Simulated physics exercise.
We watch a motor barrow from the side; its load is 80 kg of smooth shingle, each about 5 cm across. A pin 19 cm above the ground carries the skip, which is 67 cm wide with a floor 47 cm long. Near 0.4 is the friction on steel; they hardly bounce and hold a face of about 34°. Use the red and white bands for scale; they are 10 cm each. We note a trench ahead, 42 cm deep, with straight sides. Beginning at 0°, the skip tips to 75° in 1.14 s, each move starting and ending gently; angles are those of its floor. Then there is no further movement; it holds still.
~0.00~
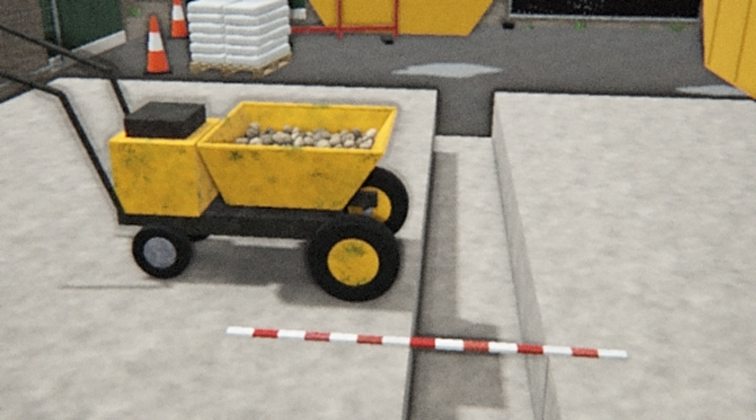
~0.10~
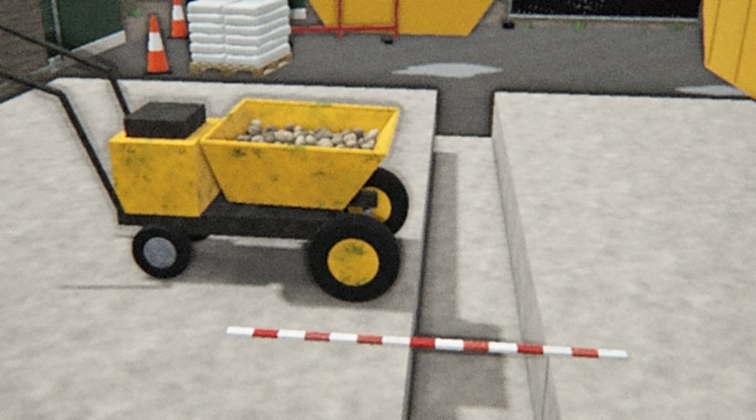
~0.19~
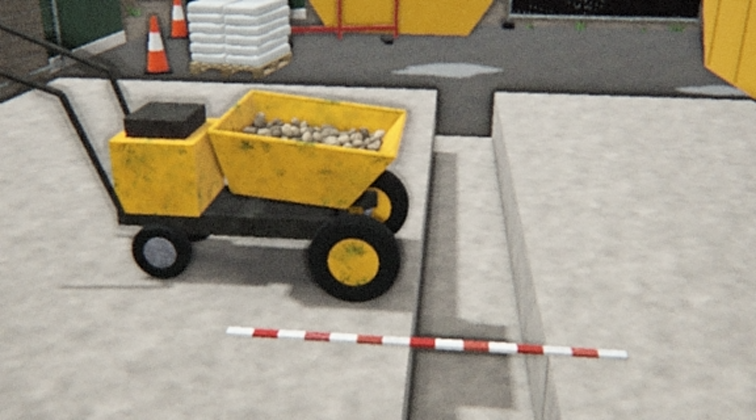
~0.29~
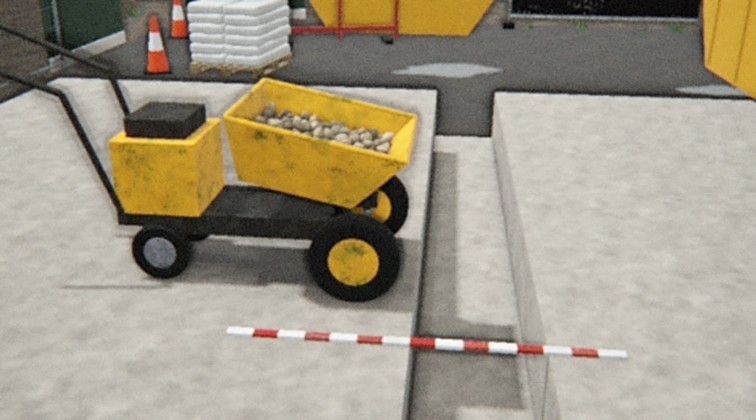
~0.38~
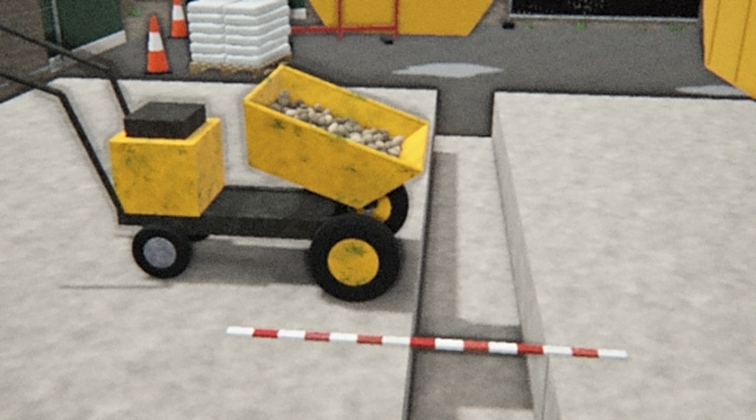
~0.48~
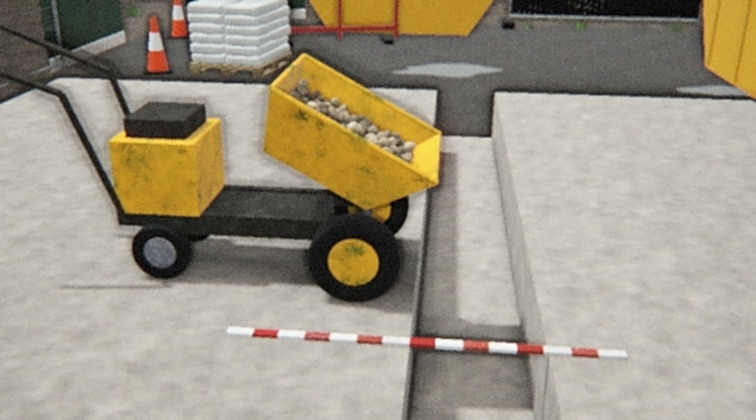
The yellow skip of a motor barrow tilts steadily toward the trench, carrying its rounded stones.
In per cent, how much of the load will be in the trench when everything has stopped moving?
Around 81 per cent of it.
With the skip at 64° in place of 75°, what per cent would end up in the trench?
About 90 per cent would end up in the trench.
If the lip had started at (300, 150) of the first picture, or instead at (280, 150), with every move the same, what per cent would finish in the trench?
The first gives about 100 percent and the second about 90 percent.
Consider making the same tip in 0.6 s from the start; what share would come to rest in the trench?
Near 60 per cent.
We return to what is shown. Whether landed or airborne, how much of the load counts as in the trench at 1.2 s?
Close to 45 per cent has got there by then.
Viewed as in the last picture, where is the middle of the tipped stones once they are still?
Their middle lands near (501, 345).
After 0.9 s the floor is at 64°; 100 % in the skip; the foremost stones are at (464, 212).
After 1.2 s the floor is at 75°; 48 % in the skip, 45 % in the trench, 8 % past the trench; the foremost stones are at (577, 274).
After 1.6 s the floor is at 75°; 11 % in the skip, 69 % in the trench, 19 % past the trench; the foremost stones are at (670, 278).
After 3.5 s the floor is at 75°; 0 % in the skip, 81 % in the trench, 19 % past the trench; the foremost stones are at (751, 302).
